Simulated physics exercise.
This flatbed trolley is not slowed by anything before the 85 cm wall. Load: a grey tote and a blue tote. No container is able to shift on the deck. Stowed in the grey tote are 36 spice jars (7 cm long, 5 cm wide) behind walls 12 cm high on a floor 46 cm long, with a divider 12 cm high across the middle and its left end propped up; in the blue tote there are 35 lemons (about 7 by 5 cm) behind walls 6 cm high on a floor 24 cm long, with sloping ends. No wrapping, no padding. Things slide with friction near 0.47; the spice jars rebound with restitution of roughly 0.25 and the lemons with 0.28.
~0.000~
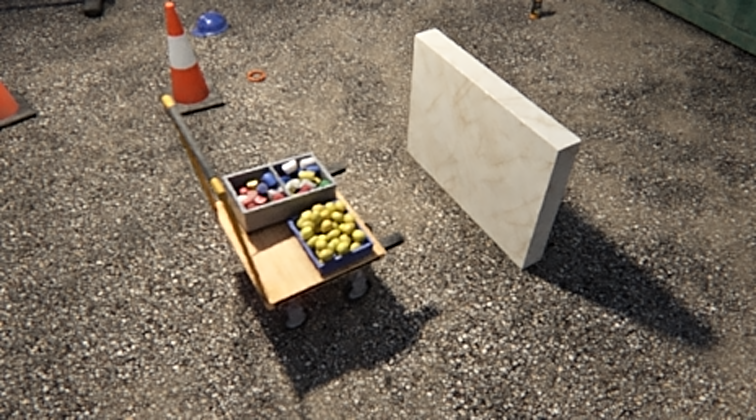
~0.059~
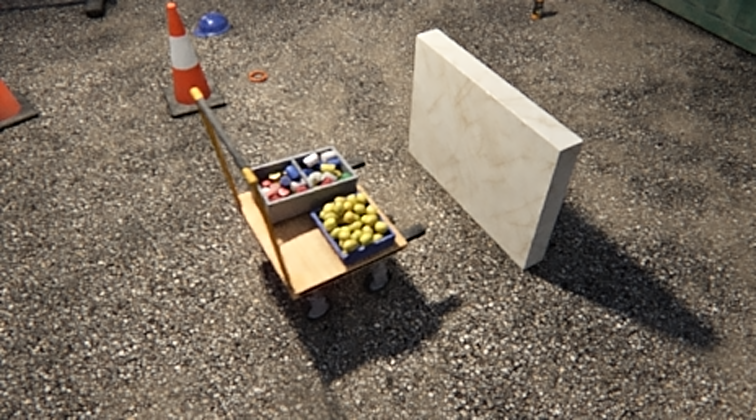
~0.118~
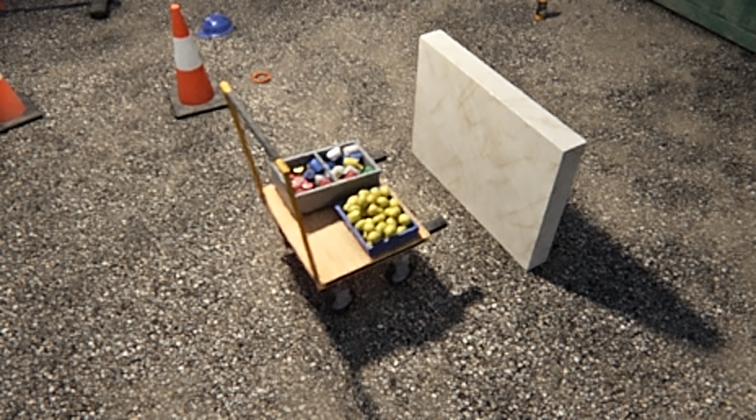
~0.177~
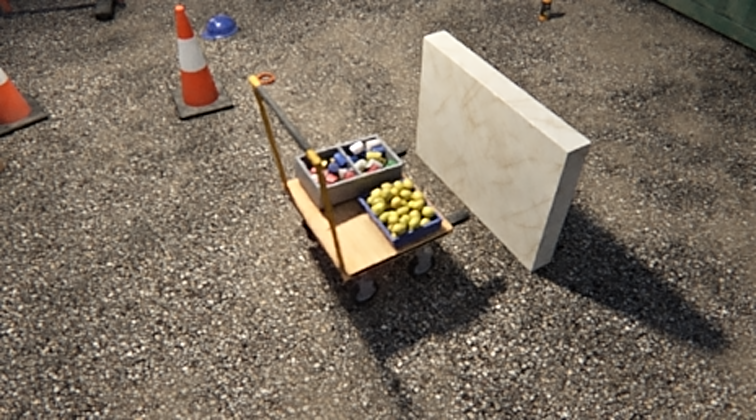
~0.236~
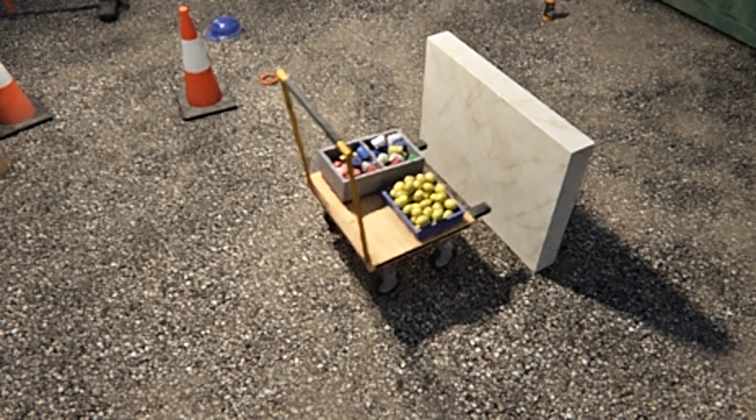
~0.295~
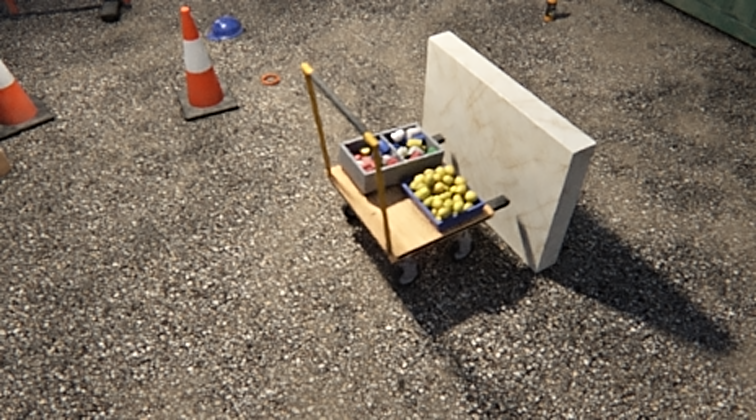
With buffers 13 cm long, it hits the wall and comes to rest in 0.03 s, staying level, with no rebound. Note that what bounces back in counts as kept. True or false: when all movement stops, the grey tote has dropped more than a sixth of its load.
False.
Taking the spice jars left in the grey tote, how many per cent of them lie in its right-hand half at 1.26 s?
That comes to roughly 60 in a hundred.
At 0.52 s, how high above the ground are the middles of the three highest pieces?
On average roughly 52 centimetres up.
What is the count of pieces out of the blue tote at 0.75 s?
Blue tote: About 12.
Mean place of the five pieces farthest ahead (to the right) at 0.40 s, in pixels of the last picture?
Around pixel (476, 167).
After 0.30 s, impact.
After 0.40 s, the grey tote has all 36 and the blue tote is down by 4 of 35.
After 0.52 s, the grey tote has all 36 and the blue tote is down by 11 of 35.
After 0.75 s, the grey tote has all 36 and the blue tote is down by 11 of 35.
When it is over (at 1.26 s), the grey tote has all 36 and the blue tote is down by 11 of 35. Asked share, 0 of 36, 0 per cent.
